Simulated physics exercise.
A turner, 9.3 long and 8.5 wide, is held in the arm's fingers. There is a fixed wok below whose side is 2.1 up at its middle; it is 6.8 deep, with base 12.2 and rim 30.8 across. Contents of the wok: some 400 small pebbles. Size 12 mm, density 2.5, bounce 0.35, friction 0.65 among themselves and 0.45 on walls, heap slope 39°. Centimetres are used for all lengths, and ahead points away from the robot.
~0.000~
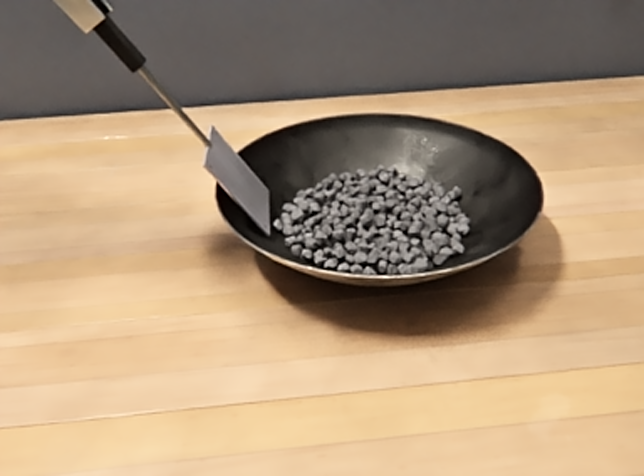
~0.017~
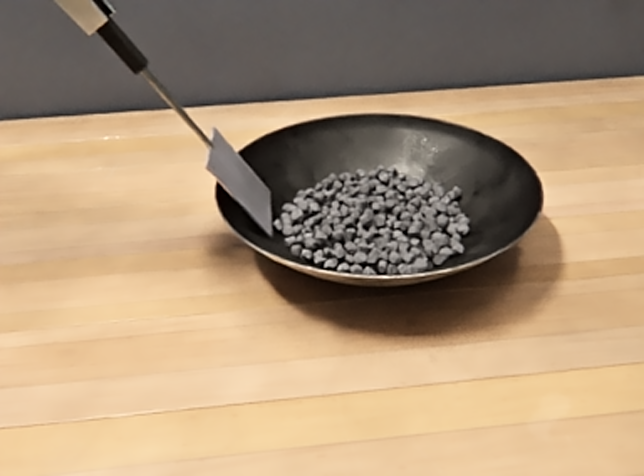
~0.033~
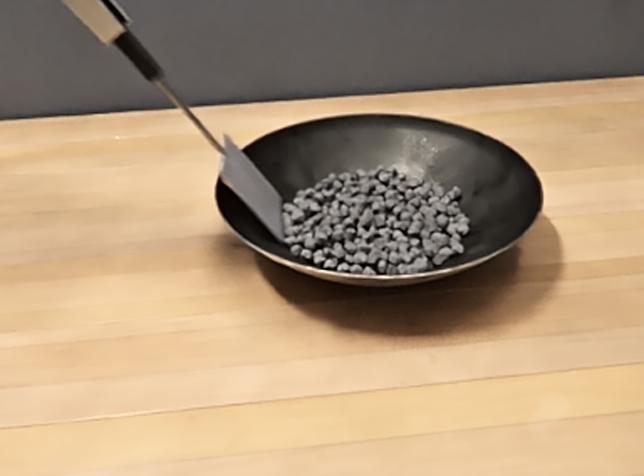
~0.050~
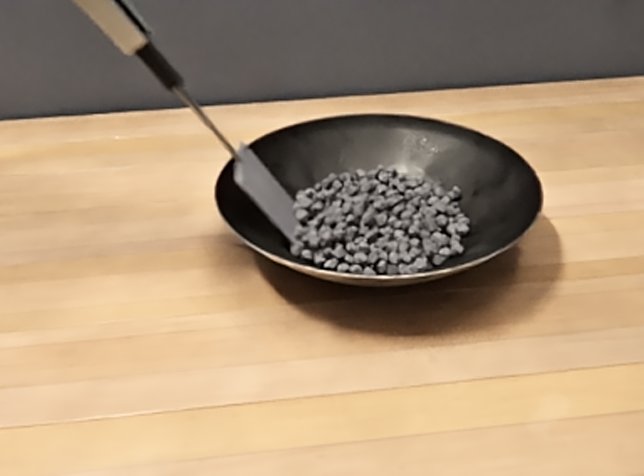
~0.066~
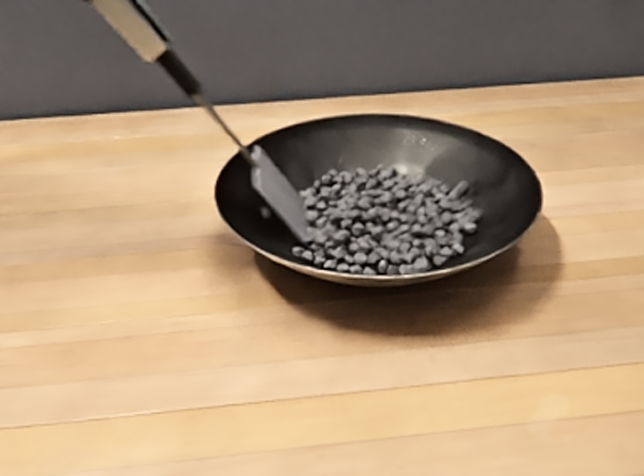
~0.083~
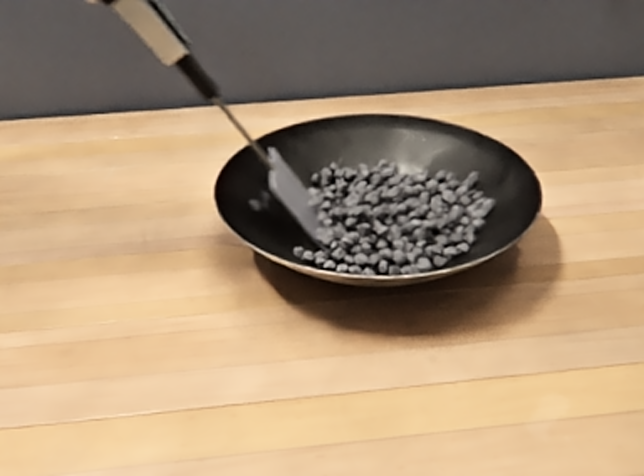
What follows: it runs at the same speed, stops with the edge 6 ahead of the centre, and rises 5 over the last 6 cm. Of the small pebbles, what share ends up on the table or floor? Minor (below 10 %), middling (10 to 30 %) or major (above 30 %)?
Minor.
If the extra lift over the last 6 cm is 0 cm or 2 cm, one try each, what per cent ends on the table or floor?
Try one gives about 5 in a hundred, try two about 5 in a hundred.
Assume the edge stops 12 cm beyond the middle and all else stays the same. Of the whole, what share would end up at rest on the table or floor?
Roughly 45 %.
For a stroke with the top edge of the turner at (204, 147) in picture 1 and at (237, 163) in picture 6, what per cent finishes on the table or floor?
Roughly 0 %.
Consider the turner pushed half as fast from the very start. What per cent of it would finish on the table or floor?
Estimated result: Some 0 %.
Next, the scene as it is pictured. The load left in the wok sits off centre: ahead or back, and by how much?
Ahead of centre, near 5.5 centimetres.
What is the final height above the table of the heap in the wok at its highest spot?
It reaches around 7.5 cm.
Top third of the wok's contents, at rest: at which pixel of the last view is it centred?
The centre sits close to (471, 187).
After 0.12 s, sloping 59°, highest piece 12 above the table; 400 in the wok.
After 0.16 s, sloping 59°, highest piece 17 above the table; 397 in the wok, 3 on the blade or in flight.
After 0.38 s, sloping 59°, highest piece 20 above the table; 378 in the wok, 9 on the table or floor, 13 on the blade or in flight.
After 1.43 s, sloping 59°, highest piece 7 above the table; 378 in the wok, 22 on the table or floor.
At rest, 378 in the wok, 22 on the table or floor. That is 6 % on the table or floor.
